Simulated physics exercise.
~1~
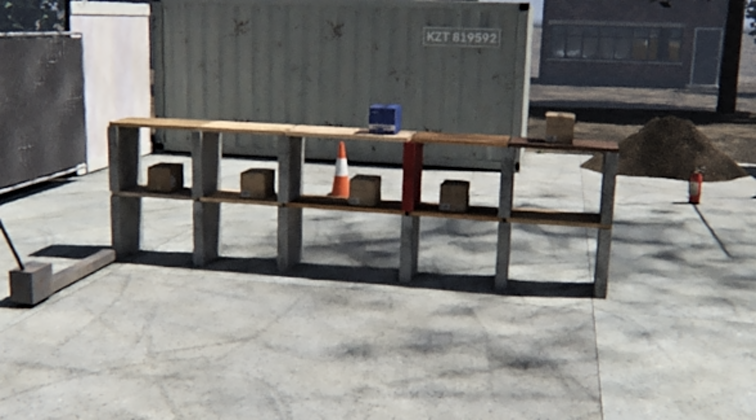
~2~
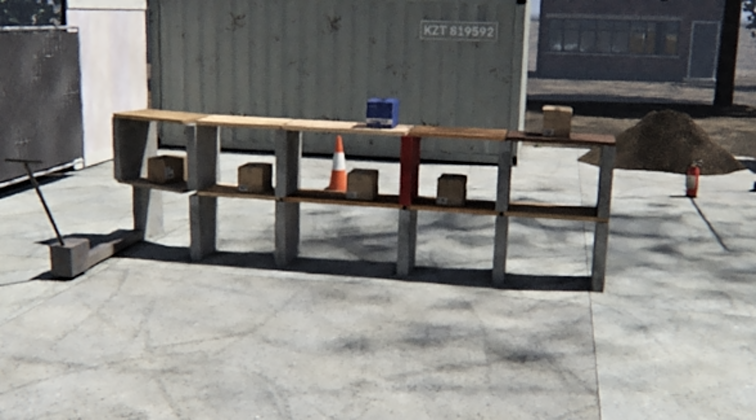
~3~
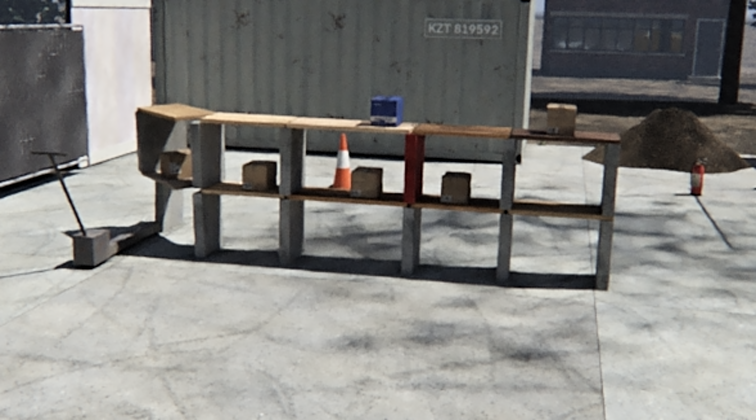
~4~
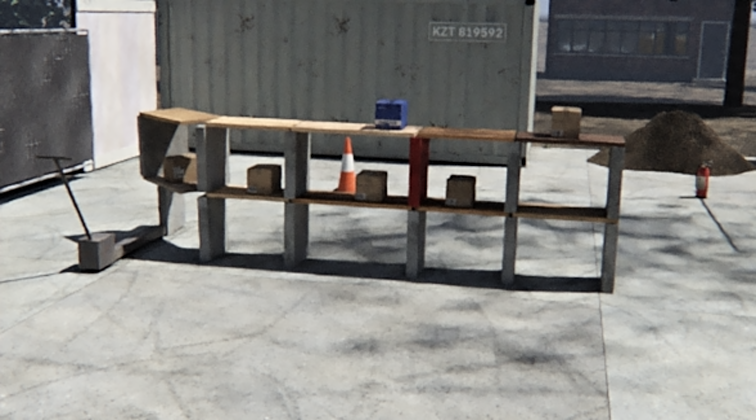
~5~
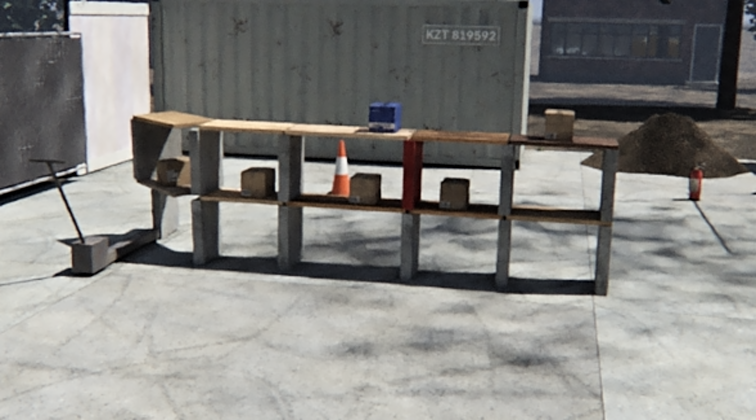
The clip shows a two-tier shelf of boards and grey uprights holding cartons as a low, handled jack at the left slides right and away, shifting the end upright and skewing the left bay, which stays standing while the red upright and blue carton remain in place.
